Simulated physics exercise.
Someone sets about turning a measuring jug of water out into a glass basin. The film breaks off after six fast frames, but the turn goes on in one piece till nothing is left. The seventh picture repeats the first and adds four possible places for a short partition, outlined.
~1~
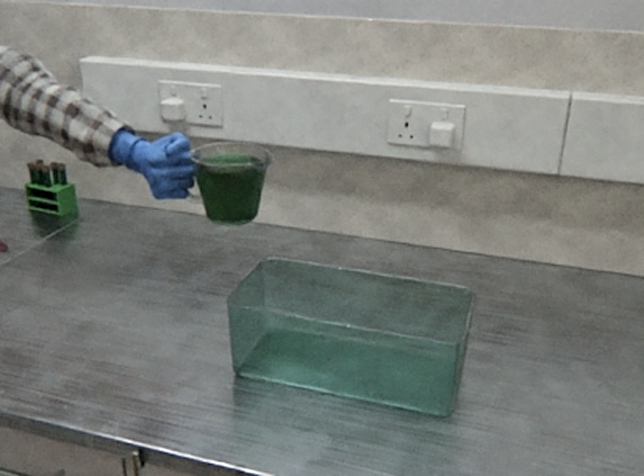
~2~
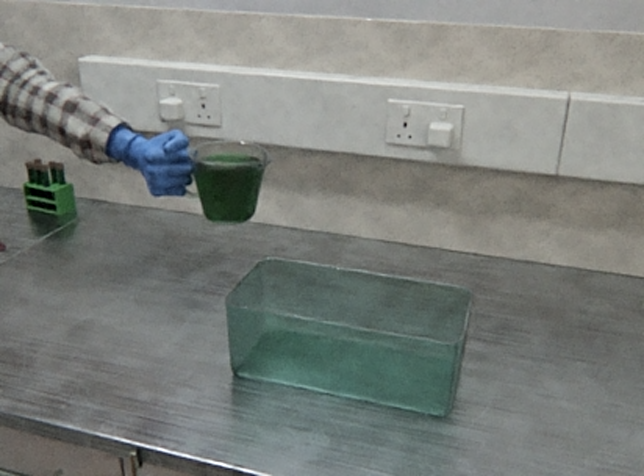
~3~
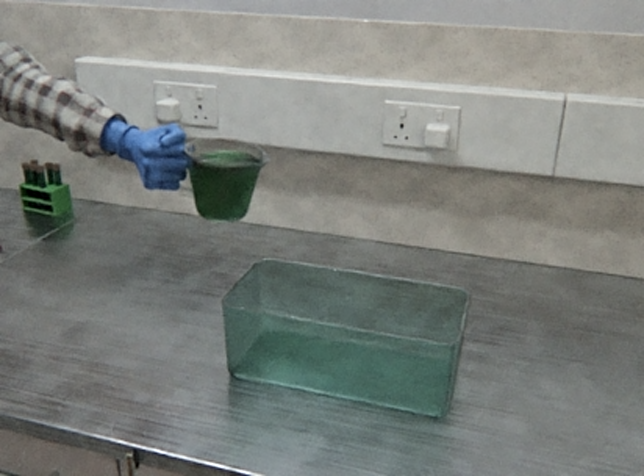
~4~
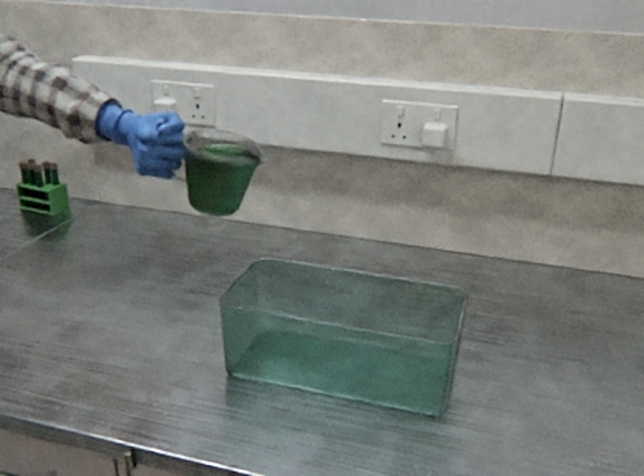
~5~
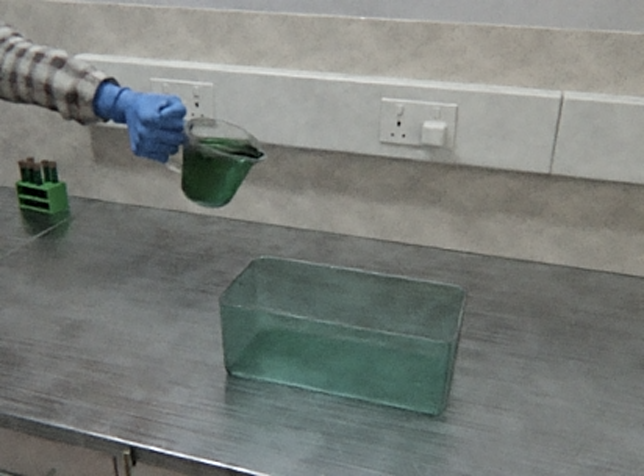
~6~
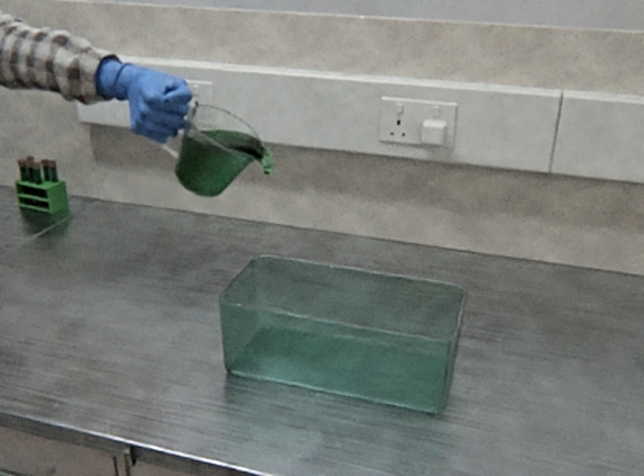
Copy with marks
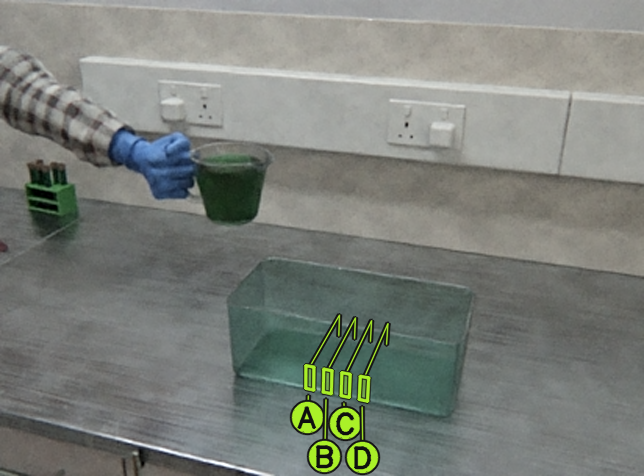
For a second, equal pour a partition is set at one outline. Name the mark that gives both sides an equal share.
The best place is B.
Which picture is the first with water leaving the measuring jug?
In picture 6.
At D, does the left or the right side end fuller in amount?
The left side.
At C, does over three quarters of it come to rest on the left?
Yes.
In lime, A at (308, 395); B at (326, 399); C at (343, 403); D at (362, 406).
With A, about 11 % ends left of the wall and 86 % right of it.
With B, about 41 % ends left of the wall and 57 % right of it.
With C, about 91 % ends left of the wall and 6 % right of it; 3 % is lost outside.
With D, about 85 % ends left of the wall and 11 % right of it; 4 % is lost outside.
